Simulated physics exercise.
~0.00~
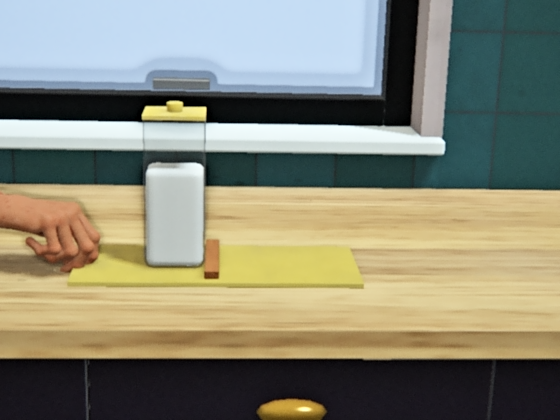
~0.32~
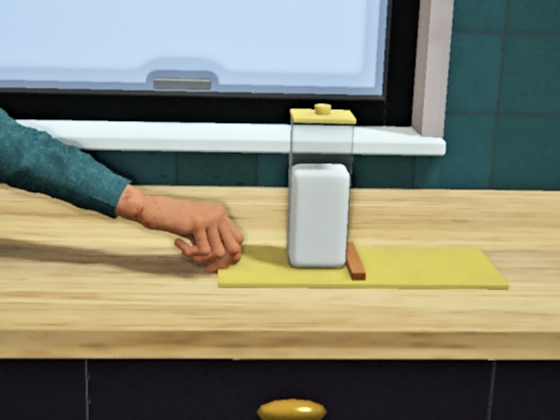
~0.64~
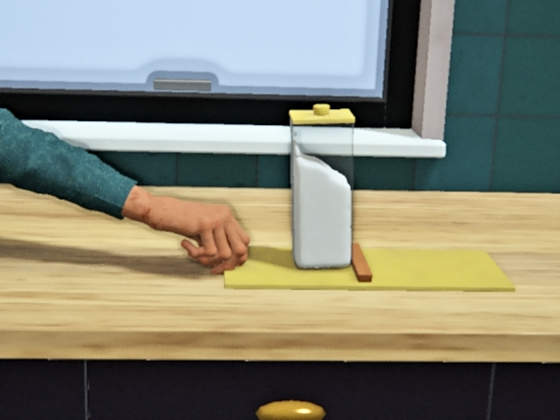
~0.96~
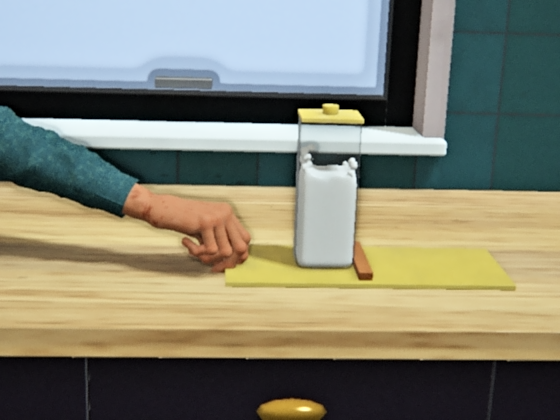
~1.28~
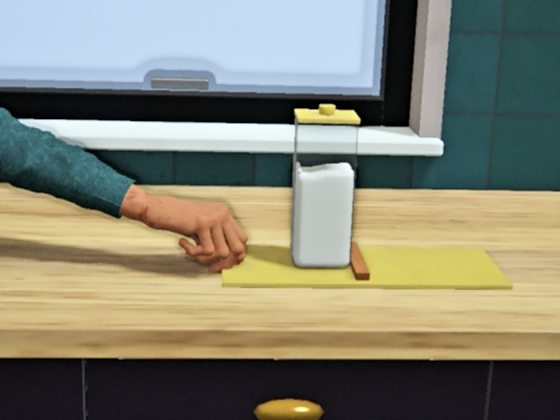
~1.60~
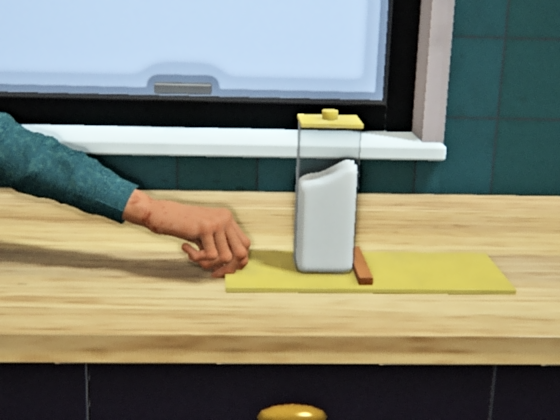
A hand in a teal sleeve slid a yellow board to the right along a wooden counter, carrying a clear canister of white liquid, and then stopped; the liquid sloshed up the sides while the canister stayed upright beside a small reddish-brown strip.
